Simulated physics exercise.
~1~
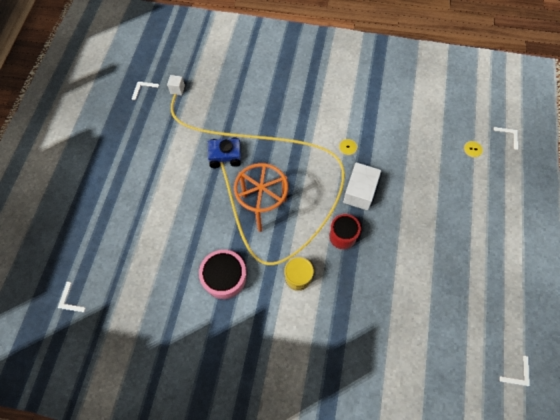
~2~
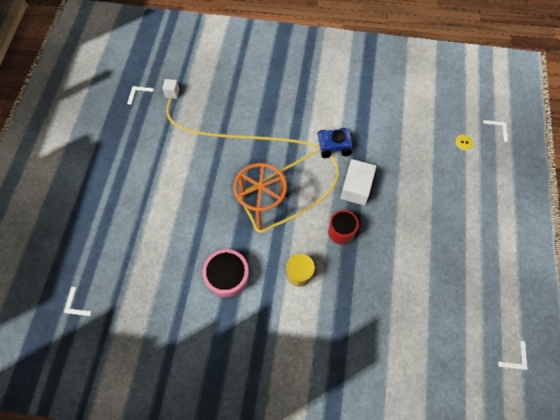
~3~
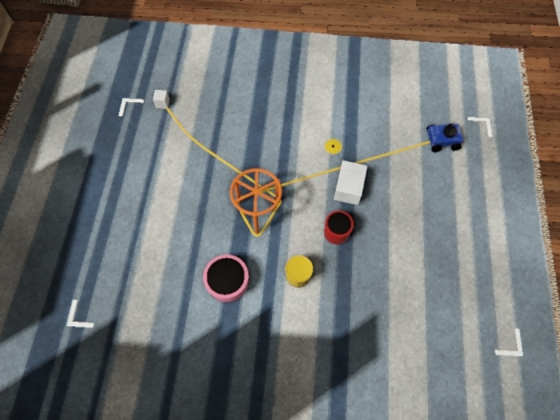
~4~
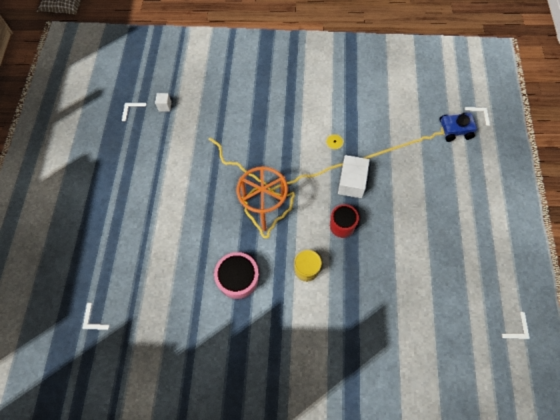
A blue and grey striped rug lies on a wooden floor, seen from above at a slight angle, with white tape corners marking an area. Near the middle stand an orange stool, a white crate and a red pot, with a pink pot and a yellow bin below them. A small blue cart, trailing a yellow lead from a white block at the upper left, rolls right past the first yellow mark. It continues to the second at the far right, drawing the lead taut around the stool's legs. Finally the lead's end comes free of the block and lies loose, while everything else stays standing.
